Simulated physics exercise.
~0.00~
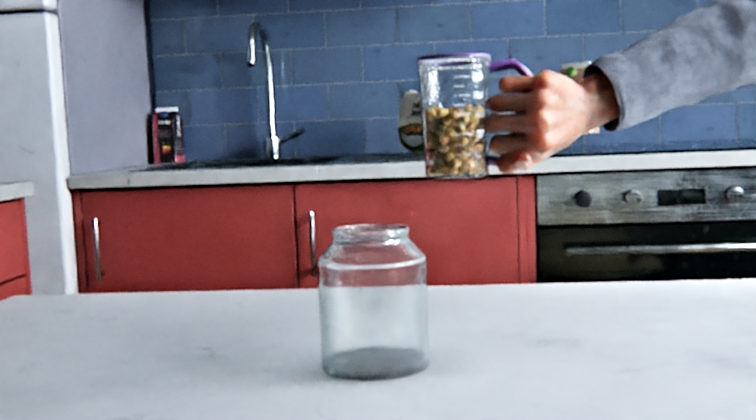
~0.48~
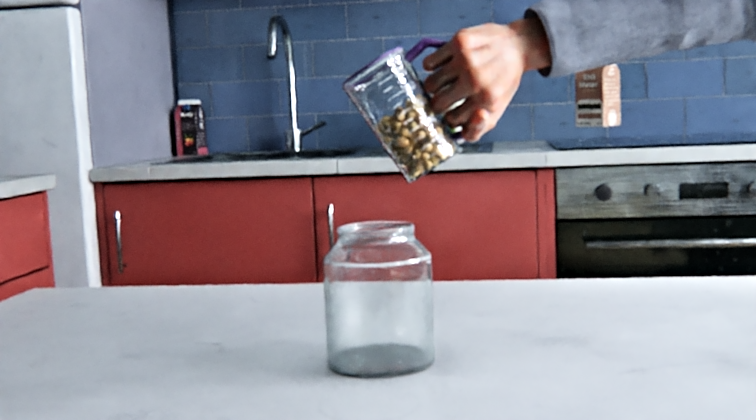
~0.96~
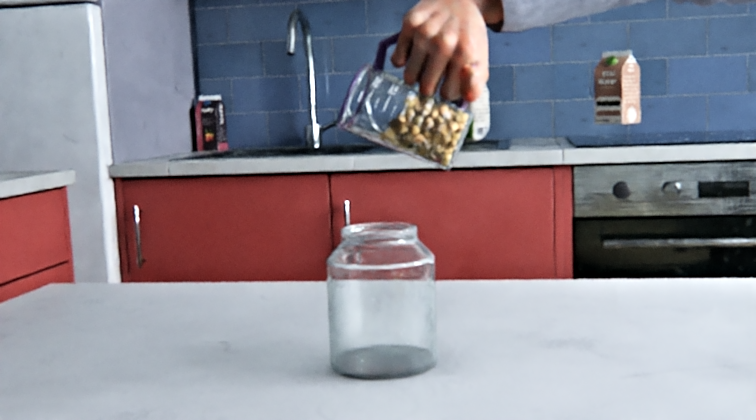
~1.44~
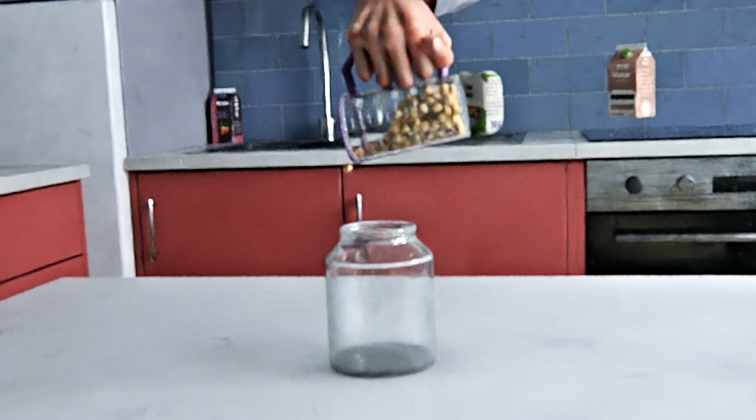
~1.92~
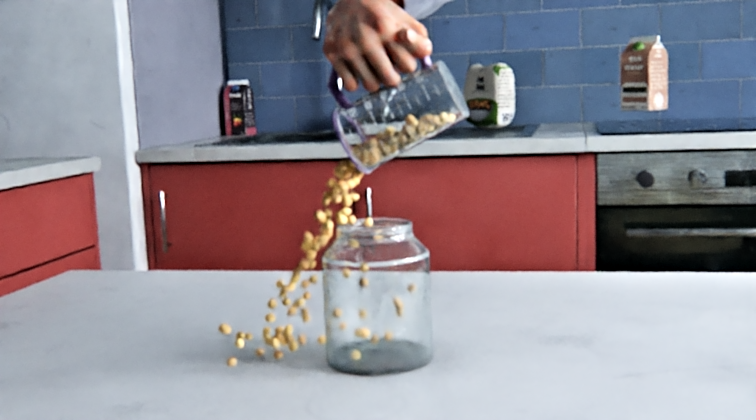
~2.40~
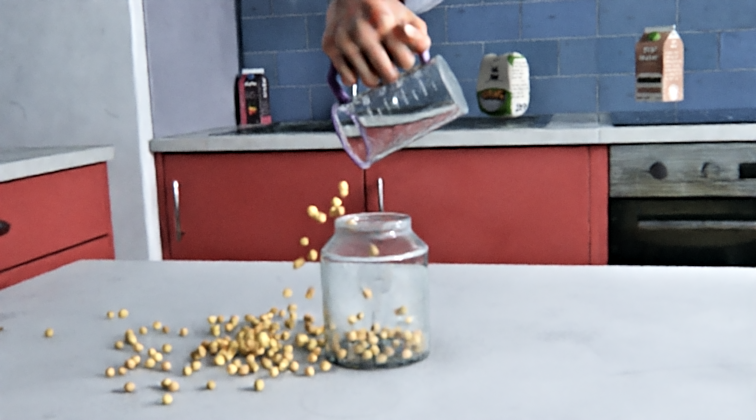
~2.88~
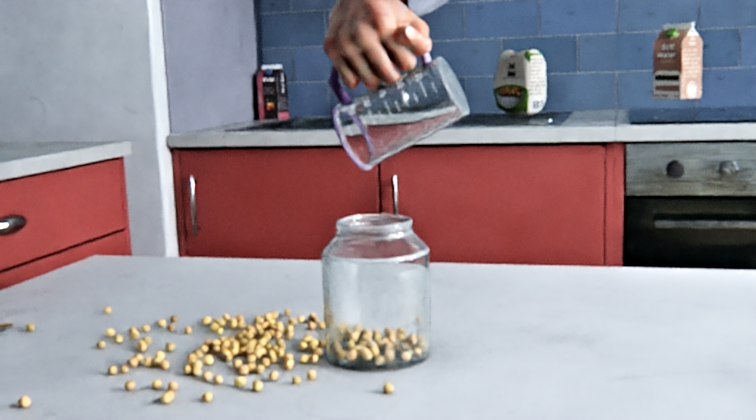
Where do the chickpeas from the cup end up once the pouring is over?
Most of them lie spilt on the countertop outside the jar, while a smaller part rests in the bottom of the jar. Hardly any remain in the cup.
